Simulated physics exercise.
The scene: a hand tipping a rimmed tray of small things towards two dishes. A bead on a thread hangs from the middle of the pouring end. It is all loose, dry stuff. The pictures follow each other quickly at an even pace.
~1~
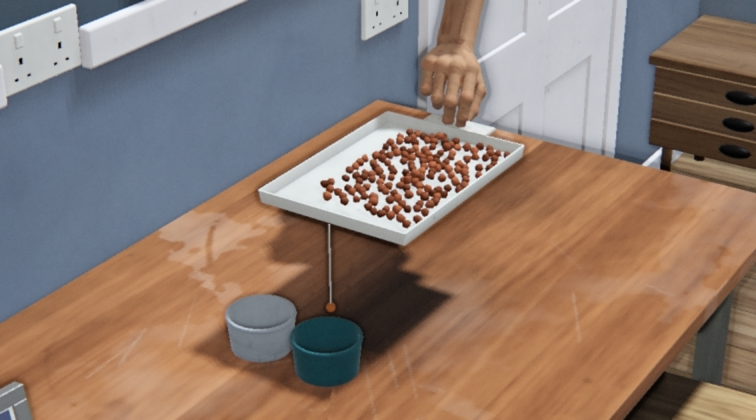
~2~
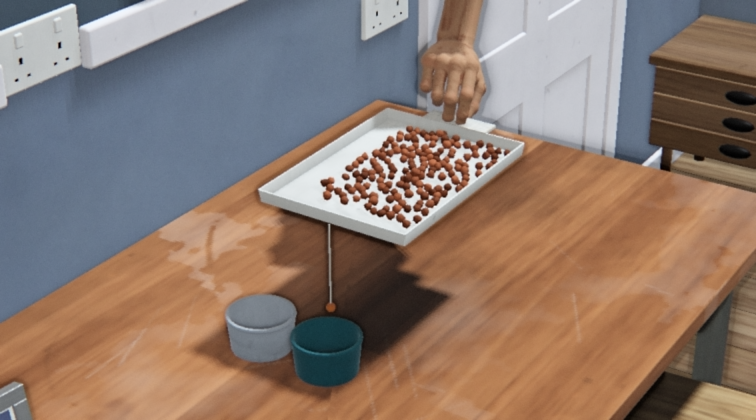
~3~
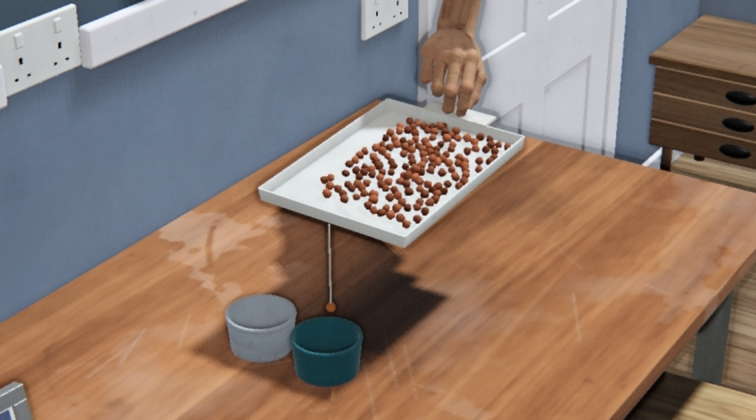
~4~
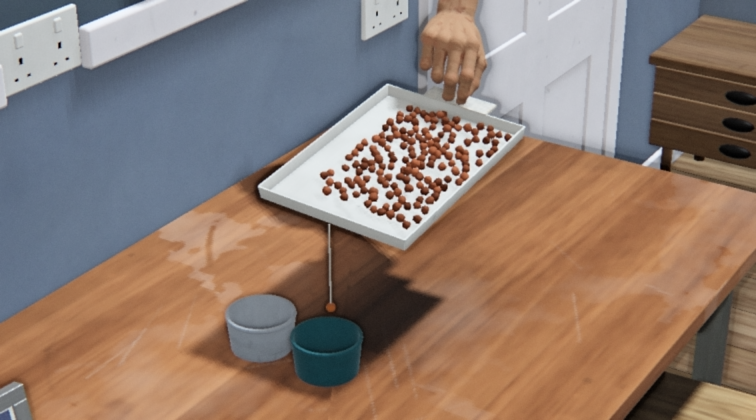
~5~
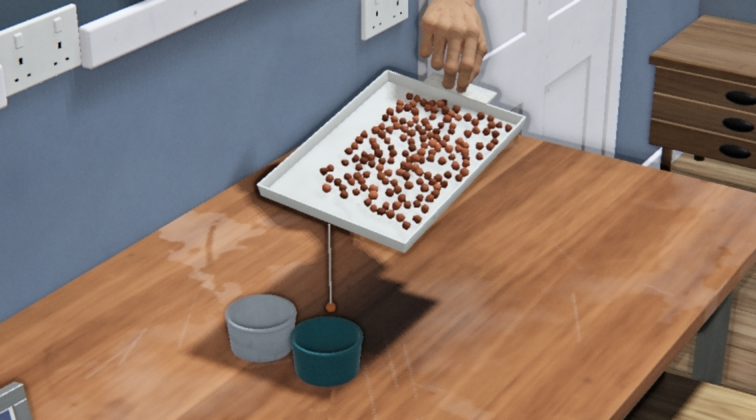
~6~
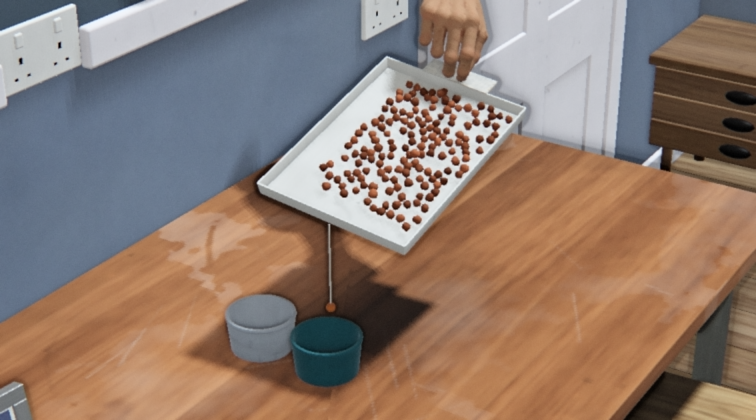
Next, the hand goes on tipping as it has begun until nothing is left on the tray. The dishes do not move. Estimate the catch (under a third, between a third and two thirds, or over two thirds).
Together they catch under a third.
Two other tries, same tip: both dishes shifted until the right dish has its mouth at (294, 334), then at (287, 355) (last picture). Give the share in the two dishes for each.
Near 0 % and 0 %.
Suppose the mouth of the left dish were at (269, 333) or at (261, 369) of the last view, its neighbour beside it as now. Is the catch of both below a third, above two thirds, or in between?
In turn: Under a third; below one third.
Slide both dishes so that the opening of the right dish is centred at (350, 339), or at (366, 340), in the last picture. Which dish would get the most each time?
The first try: The right-hand dish. The second: The dish on the right.
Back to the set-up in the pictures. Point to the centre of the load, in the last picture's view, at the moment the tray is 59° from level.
Close to (397, 198).
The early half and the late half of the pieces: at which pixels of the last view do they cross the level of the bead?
The first part at (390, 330); the rest at (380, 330).
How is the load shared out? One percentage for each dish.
Left dish near 0 in a hundred; right dish near 10.
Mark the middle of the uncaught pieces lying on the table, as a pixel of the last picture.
Around (394, 390).
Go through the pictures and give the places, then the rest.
The first picture shows corners of the pouring end (261, 190) and (405, 232), level; middle of the load (421, 171), clay pellets; left dish (241, 341); right dish (307, 365); bead on its thread (331, 307).
The second picture shows corners of the pouring end (261, 189) and (404, 233), level; middle of the load (421, 170).
The third picture shows corners of the pouring end (261, 188) and (404, 235), tipped barely, lowest at the right corner; middle of the load (421, 165).
The fourth picture shows corners of the pouring end (261, 186) and (404, 238), tipped a little, lowest at the right corner; middle of the load (421, 159).
The fifth picture shows corners of the pouring end (260, 184) and (404, 241), tipped a little, lowest at the right corner; middle of the load (421, 152).
The sixth picture shows corners of the pouring end (260, 183) and (404, 244), tipped clearly, lowest at the right corner; middle of the load (412, 142); left dish (241, 341); right dish (307, 365).
Just after the last frame, tray tipped steeply; almost all on the tray; just a few in the air.
A moment on, tray tipped right over; the larger part on the tray; about a tenth outside both; just a few in the air.
Further on, tray tipped past a quarter turn; about a tenth in the right dish; the larger part outside both.
When it is over, tray tipped past a quarter turn; about a tenth in the right dish; not one in the left dish; the larger part outside both.
